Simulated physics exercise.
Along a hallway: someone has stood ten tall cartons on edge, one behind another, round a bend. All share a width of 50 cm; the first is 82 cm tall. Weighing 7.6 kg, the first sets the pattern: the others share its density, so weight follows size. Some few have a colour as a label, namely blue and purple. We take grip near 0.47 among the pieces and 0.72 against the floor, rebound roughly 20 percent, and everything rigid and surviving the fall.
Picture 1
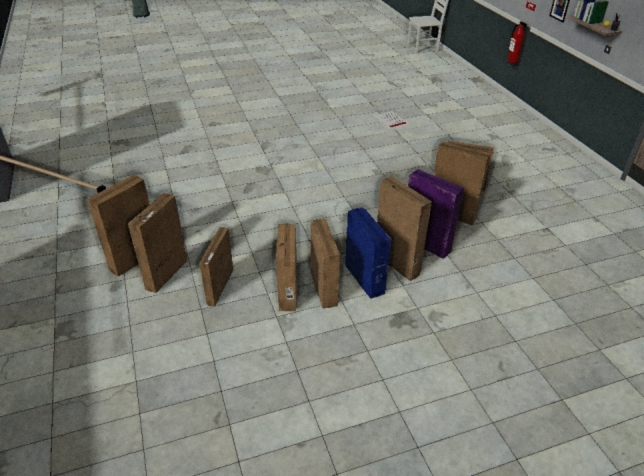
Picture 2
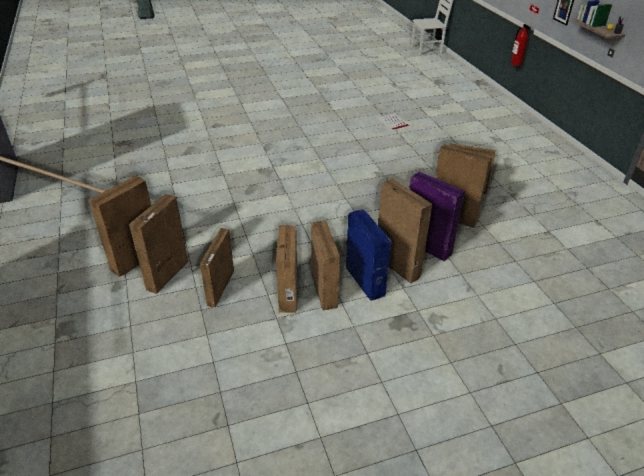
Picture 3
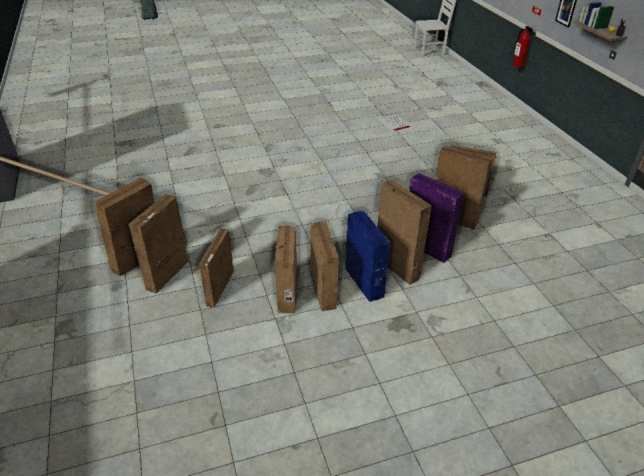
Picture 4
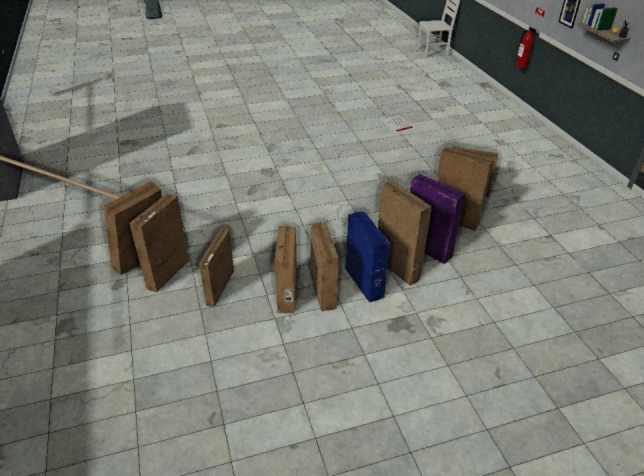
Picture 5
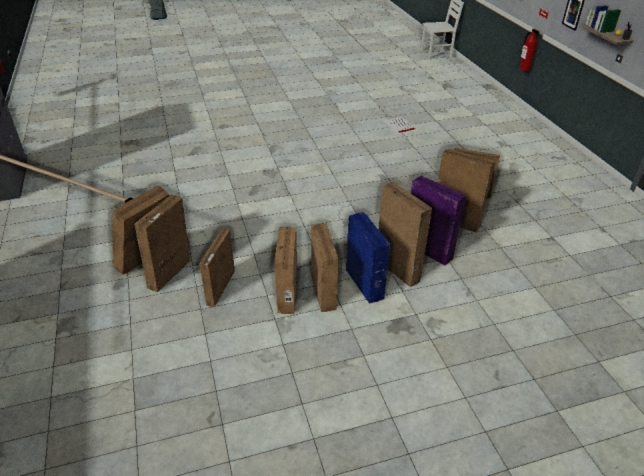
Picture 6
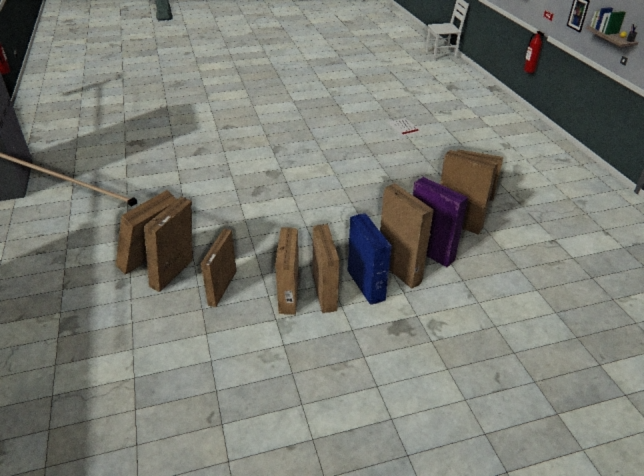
A curved row of upright brown boxes, with one blue and one purple among them, stood on a tiled floor as a pole from the left pushed the leftmost box, tilting it toward its neighbor.
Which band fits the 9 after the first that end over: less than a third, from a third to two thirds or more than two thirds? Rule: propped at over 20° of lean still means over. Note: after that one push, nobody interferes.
Less than a third.
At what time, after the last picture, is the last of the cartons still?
Near 3.5 s.
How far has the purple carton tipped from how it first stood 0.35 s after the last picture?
Some 0°.
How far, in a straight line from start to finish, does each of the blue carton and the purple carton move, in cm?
Well, the blue finishes about 0 cm from where it began, while the purple finishes about 0 cm from its start.
Then, 0.35 s on from the sixth picture, 1 of the 9 other cartons over.
Then, 0.59 s on from the sixth picture, 2 of the 9 other cartons over.
Finally, 2 of the 9 other cartons over; purple carton unmoved; blue carton unmoved. That is 22 per cent. Seven left standing. Seen by the last camera, middles, purple carton near (435, 223), blue carton near (368, 259).
